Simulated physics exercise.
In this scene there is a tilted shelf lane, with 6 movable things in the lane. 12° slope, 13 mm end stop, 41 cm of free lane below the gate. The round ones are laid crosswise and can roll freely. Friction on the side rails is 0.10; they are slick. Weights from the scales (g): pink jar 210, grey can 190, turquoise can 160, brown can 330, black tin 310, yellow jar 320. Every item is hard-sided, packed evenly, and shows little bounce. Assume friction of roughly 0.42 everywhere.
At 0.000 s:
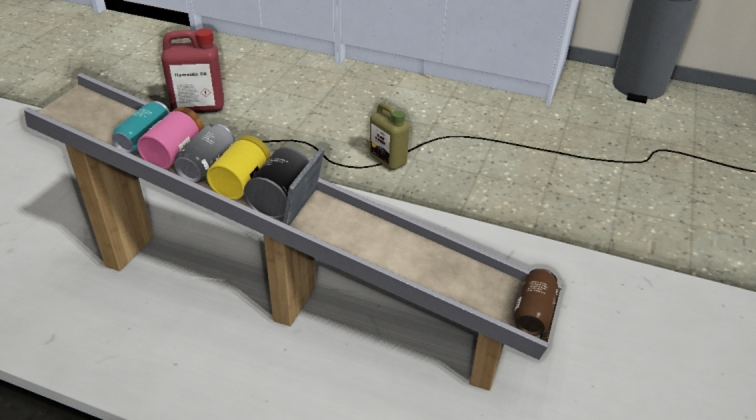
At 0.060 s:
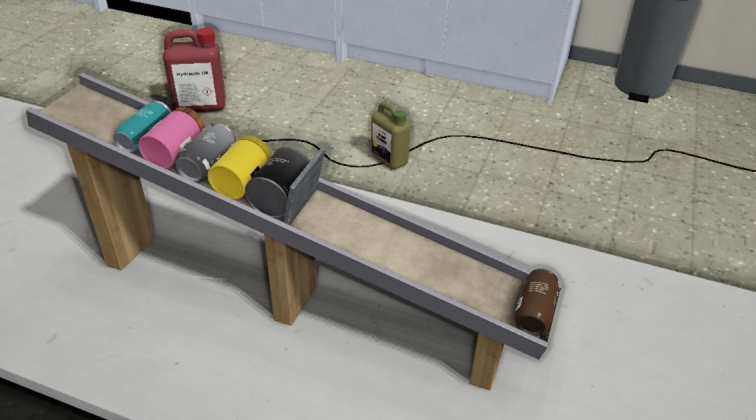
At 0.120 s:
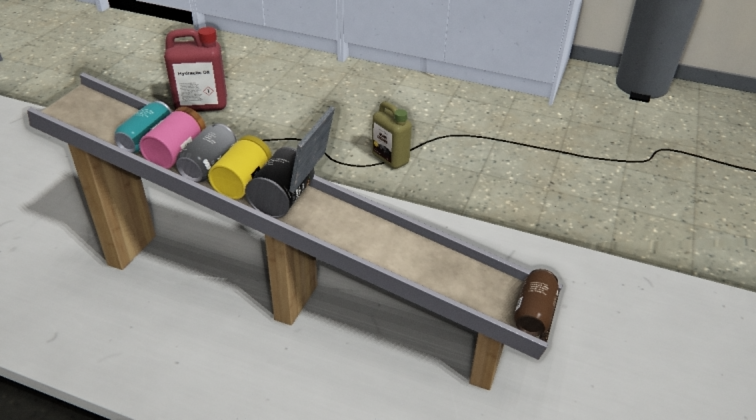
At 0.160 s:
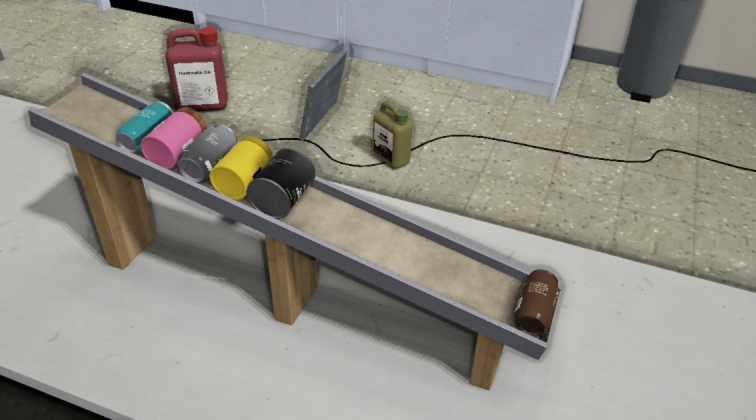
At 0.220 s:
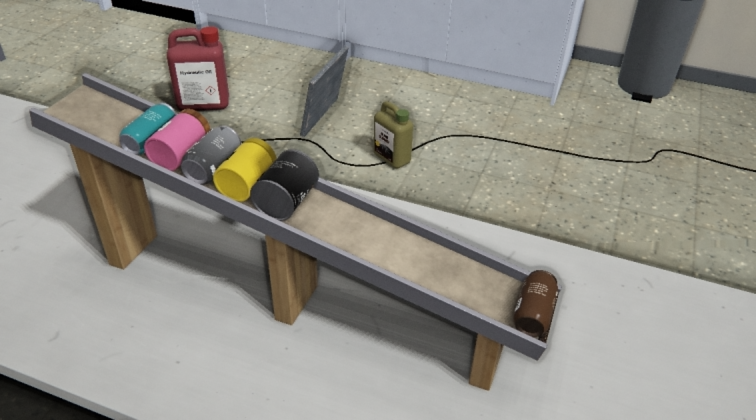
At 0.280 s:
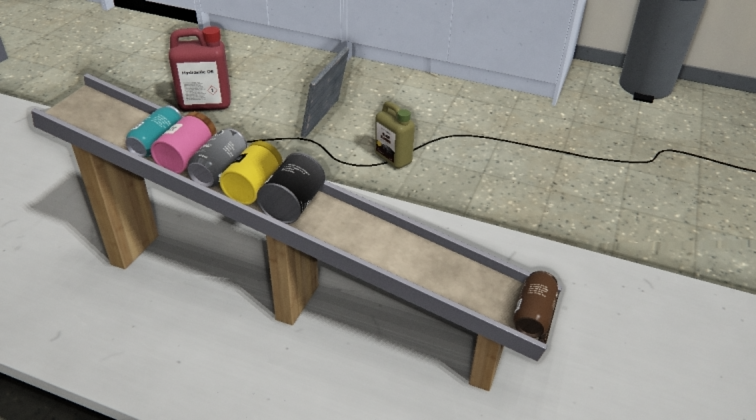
We see a tilted lane with turquoise, pink, grey, yellow and black containers behind a closed gate and a brown can at the low right end; the gate lifts away, and the five containers creep slightly down to the right.
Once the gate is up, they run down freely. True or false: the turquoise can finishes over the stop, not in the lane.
False.
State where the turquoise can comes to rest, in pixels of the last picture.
It comes to rest near (468, 274).
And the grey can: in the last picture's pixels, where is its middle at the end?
You'll see it about at (542, 302) in the last picture.
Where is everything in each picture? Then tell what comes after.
The first picture shows gate shut; turquoise can (142, 127); pink jar (172, 138).
The second picture shows gate shut; brown can (537, 302); black tin (280, 182).
The third picture shows yellow jar (241, 167); pink jar (174, 137).
The fourth picture shows leader 47 cm from the stop; grey can (208, 153); brown can (537, 303).
The fifth picture shows leader 46 cm from the stop; black tin (285, 185); yellow jar (246, 169).
The sixth picture shows leader 45 cm from the stop; turquoise can (155, 132); pink jar (185, 142).
After 0.68 s, leader 26 cm from the stop; turquoise can near (242, 171).
After 1.08 s, brown can now over the stop; turquoise can near (369, 229).
After 1.88 s, black tin now over the stop; turquoise can near (439, 261).
In the end (2.5 s), over the stop, brown can, black tin and yellow jar; the other 3 in the lane. In the last view, turquoise can near (468, 274).
